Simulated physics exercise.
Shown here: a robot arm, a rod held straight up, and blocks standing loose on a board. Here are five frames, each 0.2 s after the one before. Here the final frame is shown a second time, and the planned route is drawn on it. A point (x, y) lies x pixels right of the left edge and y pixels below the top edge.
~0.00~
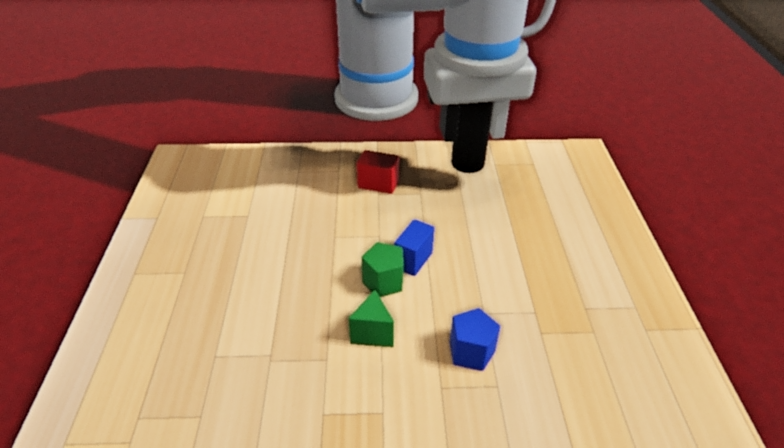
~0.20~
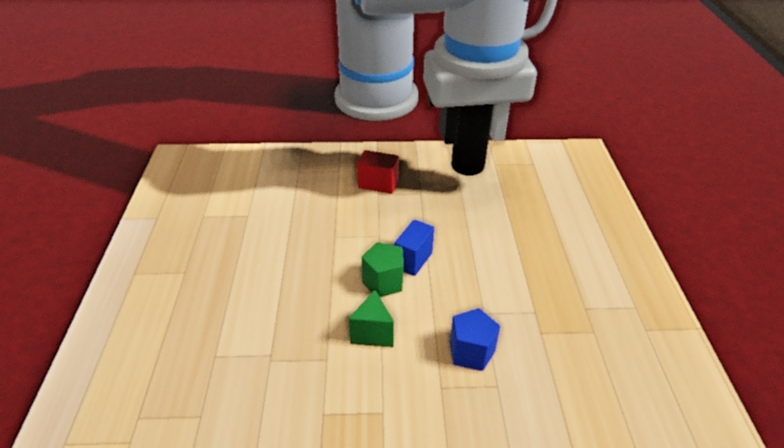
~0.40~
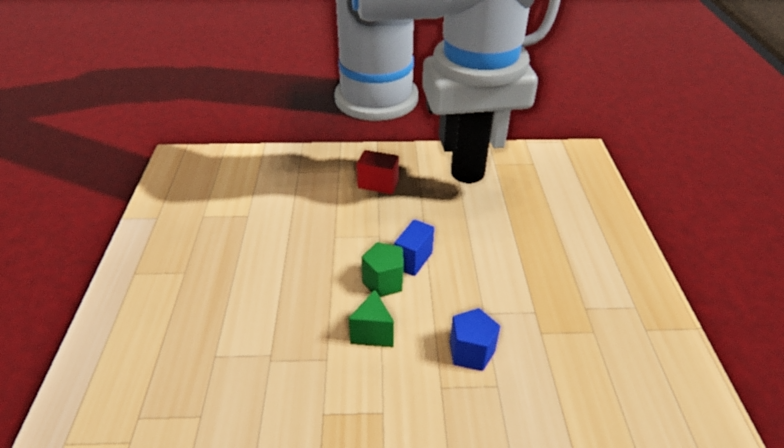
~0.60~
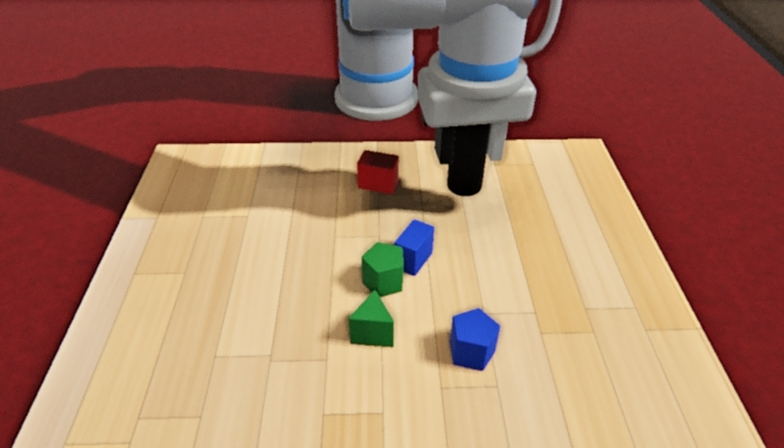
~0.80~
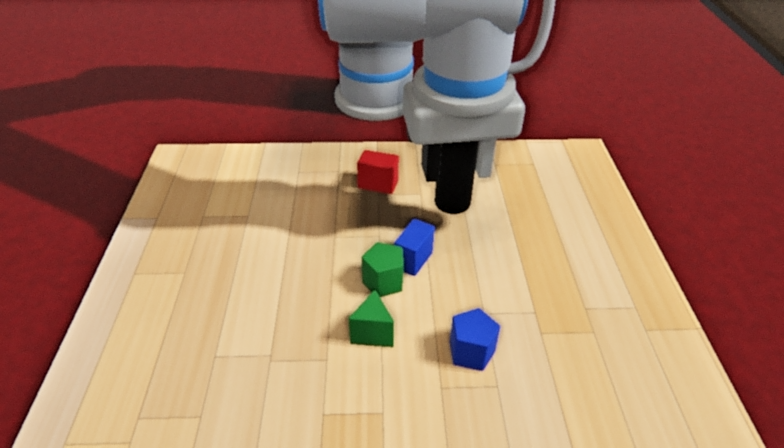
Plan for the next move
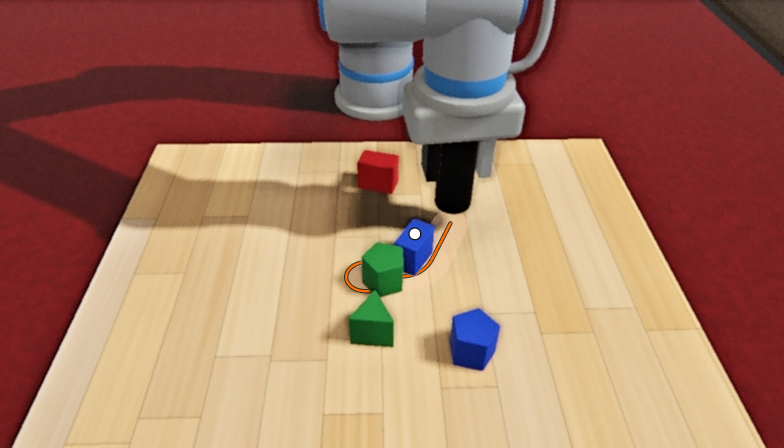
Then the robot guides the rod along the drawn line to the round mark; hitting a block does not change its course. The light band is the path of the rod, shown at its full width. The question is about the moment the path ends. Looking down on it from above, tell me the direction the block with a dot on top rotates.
It goes clockwise.
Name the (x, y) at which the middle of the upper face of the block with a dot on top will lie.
Its top middle: (322, 257).
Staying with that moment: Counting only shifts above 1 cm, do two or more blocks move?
It seems so.
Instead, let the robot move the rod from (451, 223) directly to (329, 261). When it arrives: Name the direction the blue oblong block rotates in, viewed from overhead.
Answer: Anticlockwise.
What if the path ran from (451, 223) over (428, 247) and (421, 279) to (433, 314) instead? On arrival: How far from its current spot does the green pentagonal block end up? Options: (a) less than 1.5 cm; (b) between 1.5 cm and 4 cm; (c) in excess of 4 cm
Correct choice: C.
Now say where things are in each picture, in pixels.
Lower end of the rod at (468, 165), tops of blocks, green triangular piece at (372, 309), green pentagonal block at (384, 256), blue oblong block at (415, 234), in the first picture.
Rod at (468, 167), blocks as before, in the second picture.
Rod at (467, 175), blocks as before, in the third picture.
Rod at (464, 187), blocks as before, in the fourth picture.
Rod at (452, 204), green triangular piece at (372, 309), green pentagonal block at (384, 256), blue oblong block at (415, 234), in the fifth picture.
The drawn path runs from (451, 223) by way of (437, 250) and (412, 275) to (366, 276); the dot is on the blue oblong block.
The first path, step by step. One third of the way, rod at (438, 232); green pentagonal block at (372, 262); blue oblong block at (406, 242), turned 15° clockwise.
Two thirds of the way, rod at (411, 256); green pentagonal block at (332, 276), turned 35° anticlockwise; blue oblong block at (369, 257), turned 55° clockwise.
At the end, rod at (365, 257); green triangular piece not moved; green pentagonal block at (312, 281), turned 90° anticlockwise; blue oblong block at (322, 257), turned 60° clockwise.
